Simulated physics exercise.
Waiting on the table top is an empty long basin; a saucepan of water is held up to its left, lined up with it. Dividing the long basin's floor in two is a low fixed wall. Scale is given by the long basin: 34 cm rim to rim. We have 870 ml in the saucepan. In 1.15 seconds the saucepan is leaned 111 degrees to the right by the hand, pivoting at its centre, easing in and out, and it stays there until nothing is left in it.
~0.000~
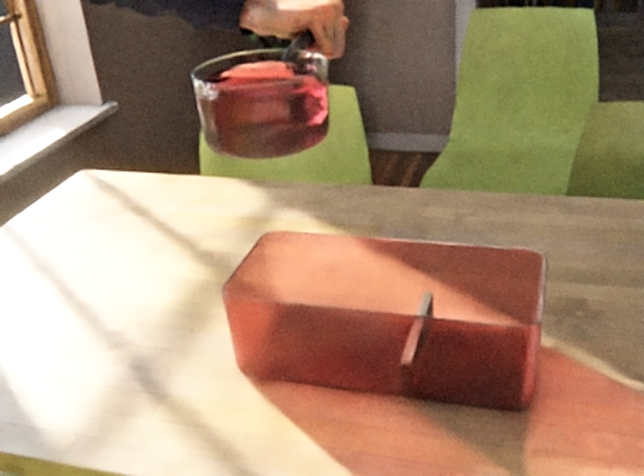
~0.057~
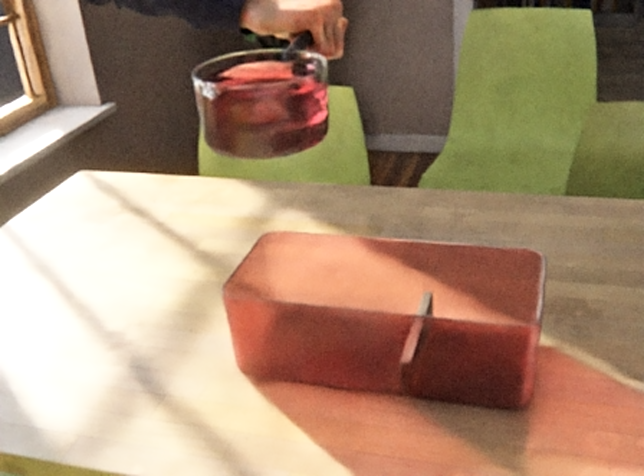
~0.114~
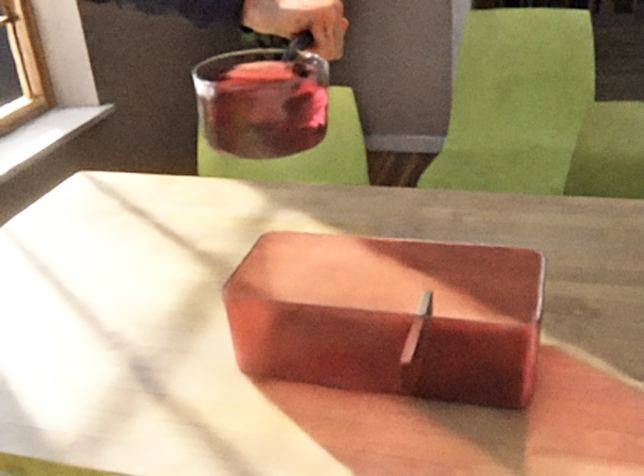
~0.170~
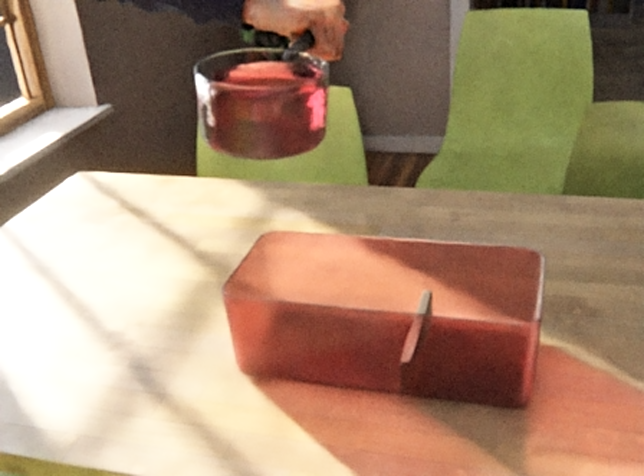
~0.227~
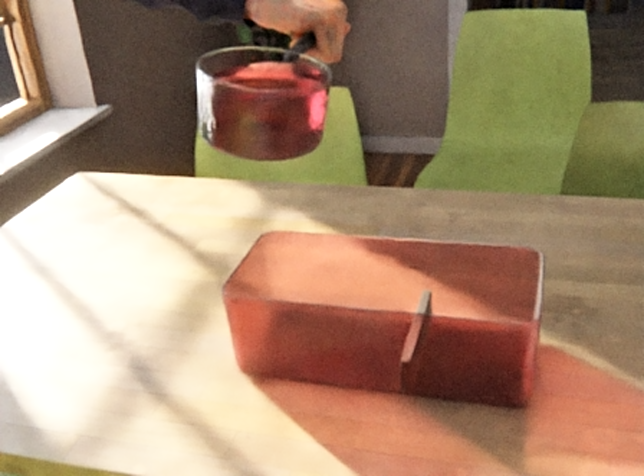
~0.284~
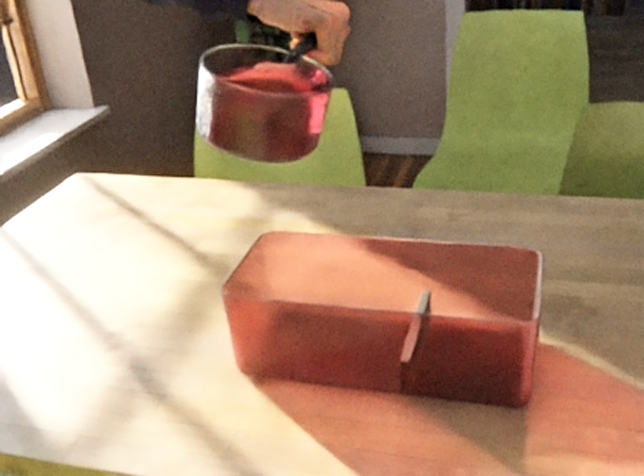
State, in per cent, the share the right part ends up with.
The right part ends up with roughly 45 %.
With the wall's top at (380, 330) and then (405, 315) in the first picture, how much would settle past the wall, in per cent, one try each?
70 then 60 %.
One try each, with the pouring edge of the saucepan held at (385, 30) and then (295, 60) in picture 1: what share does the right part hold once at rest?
Near 85 in a hundred on the first go and near 10 in a hundred on the second.
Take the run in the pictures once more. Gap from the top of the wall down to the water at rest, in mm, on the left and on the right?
About 28 mm left, about 22 mm right.
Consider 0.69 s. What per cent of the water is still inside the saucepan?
Roughly 48 per cent.
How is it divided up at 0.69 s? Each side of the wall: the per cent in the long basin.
Roughly 6 sits left and 7 sits right.
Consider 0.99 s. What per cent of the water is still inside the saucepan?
Close to 7 percent of the total.
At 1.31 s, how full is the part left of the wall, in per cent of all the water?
Roughly 52 percent.
Then, 0.69 s in, the tilt is 73° and 49 per cent is still to pour, 6 is left of the wall and 7 right of it.
Then, 0.99 s in, the tilt is 106° and 7 per cent is still to pour, 36 is left of the wall and 44 right of it.
Then, 1.31 s in, the tilt is 111° and 0 per cent is still to pour, 52 is left of the wall and 45 right of it.
Then, 1.65 s in, the tilt is 111° and 0 per cent is still to pour, 53 is left of the wall and 45 right of it.
Finally, 53 per cent lies left of the wall, 45 right of it and 2 outside.
